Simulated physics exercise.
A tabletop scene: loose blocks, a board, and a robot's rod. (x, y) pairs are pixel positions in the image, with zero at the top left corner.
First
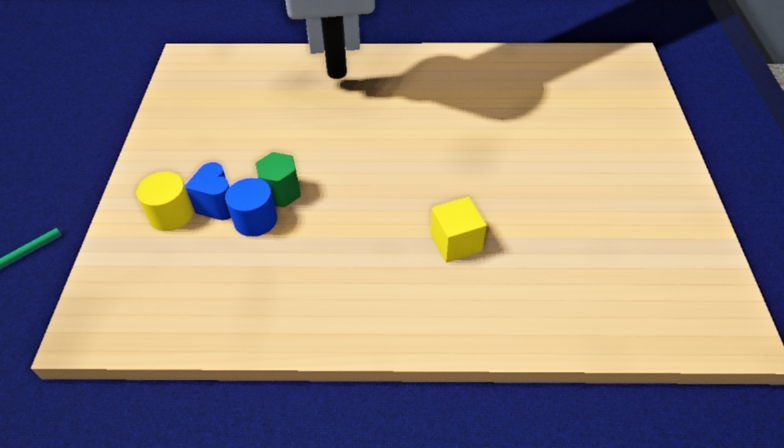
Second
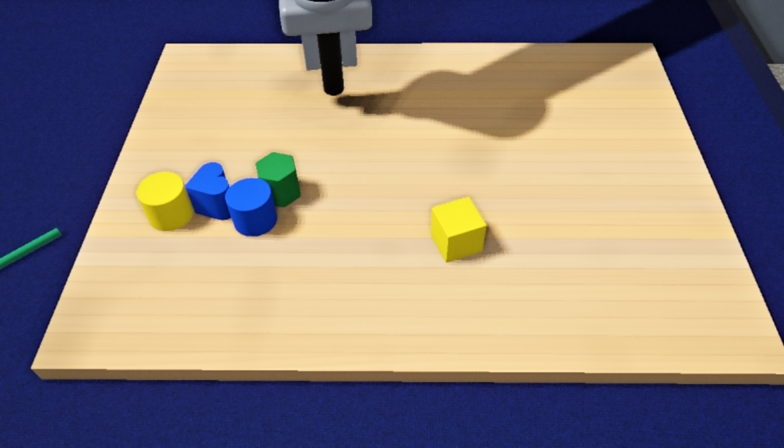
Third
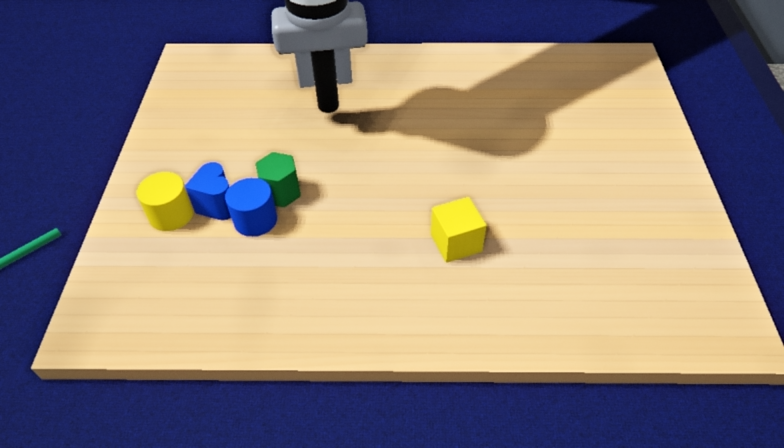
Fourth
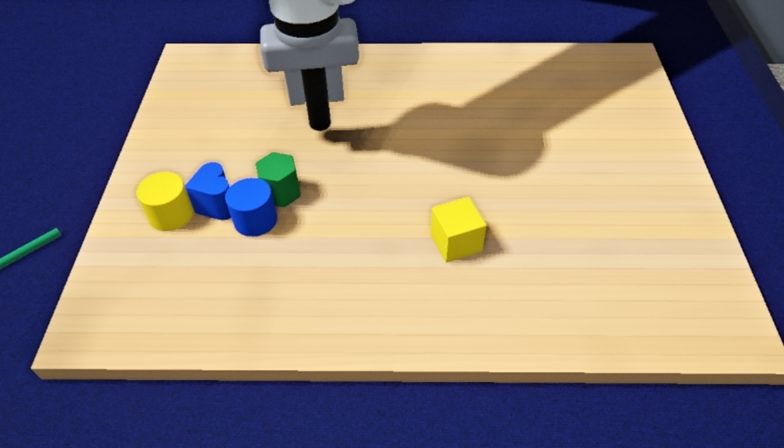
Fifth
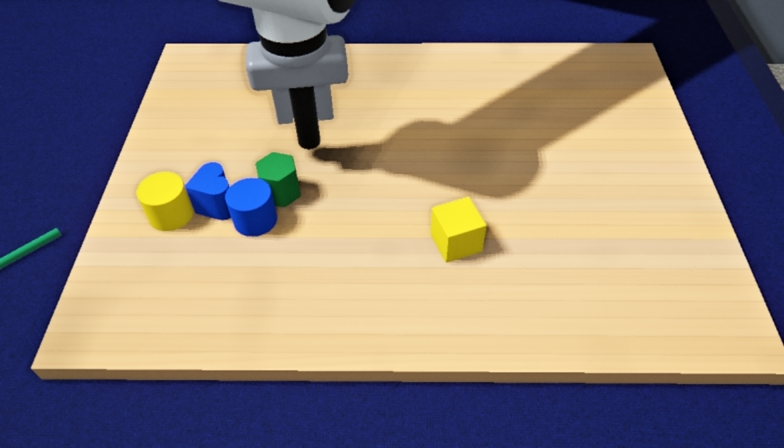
The footage shows a robot's dark rod moving from the far edge of a wooden board toward the viewer and slightly left, nearing a green hexagonal block beside blue and yellow blocks, while all the blocks, including a separate yellow cube, stay still.
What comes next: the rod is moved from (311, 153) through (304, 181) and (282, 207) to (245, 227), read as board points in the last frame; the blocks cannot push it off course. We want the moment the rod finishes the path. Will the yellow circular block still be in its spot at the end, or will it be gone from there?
It is no longer where it was.
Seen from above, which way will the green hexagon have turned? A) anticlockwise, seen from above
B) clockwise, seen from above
My answer is option B.
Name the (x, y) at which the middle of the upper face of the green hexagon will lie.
Close to (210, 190).
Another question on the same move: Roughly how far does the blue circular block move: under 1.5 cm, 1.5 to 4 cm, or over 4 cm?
My answer is that it shifts over 4 cm.
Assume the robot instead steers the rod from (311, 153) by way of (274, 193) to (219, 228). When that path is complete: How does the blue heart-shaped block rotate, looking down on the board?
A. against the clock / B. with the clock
B - with the clock.
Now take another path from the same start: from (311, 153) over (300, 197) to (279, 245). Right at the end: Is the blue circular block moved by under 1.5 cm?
No
The first path, step by step. One third of the way, rod at (302, 172); blue circular block at (244, 196); green hexagon at (270, 169).
Two thirds of the way, rod at (279, 198); yellow circular block at (155, 188); blue heart-shaped block at (203, 179); blue circular block at (219, 212); green hexagon at (242, 182), turned 65° clockwise.
At the end, rod at (242, 217); yellow circular block at (141, 186); blue heart-shaped block at (183, 171), turned 30° clockwise; blue circular block at (200, 223); green hexagon at (210, 190), turned 105° clockwise.
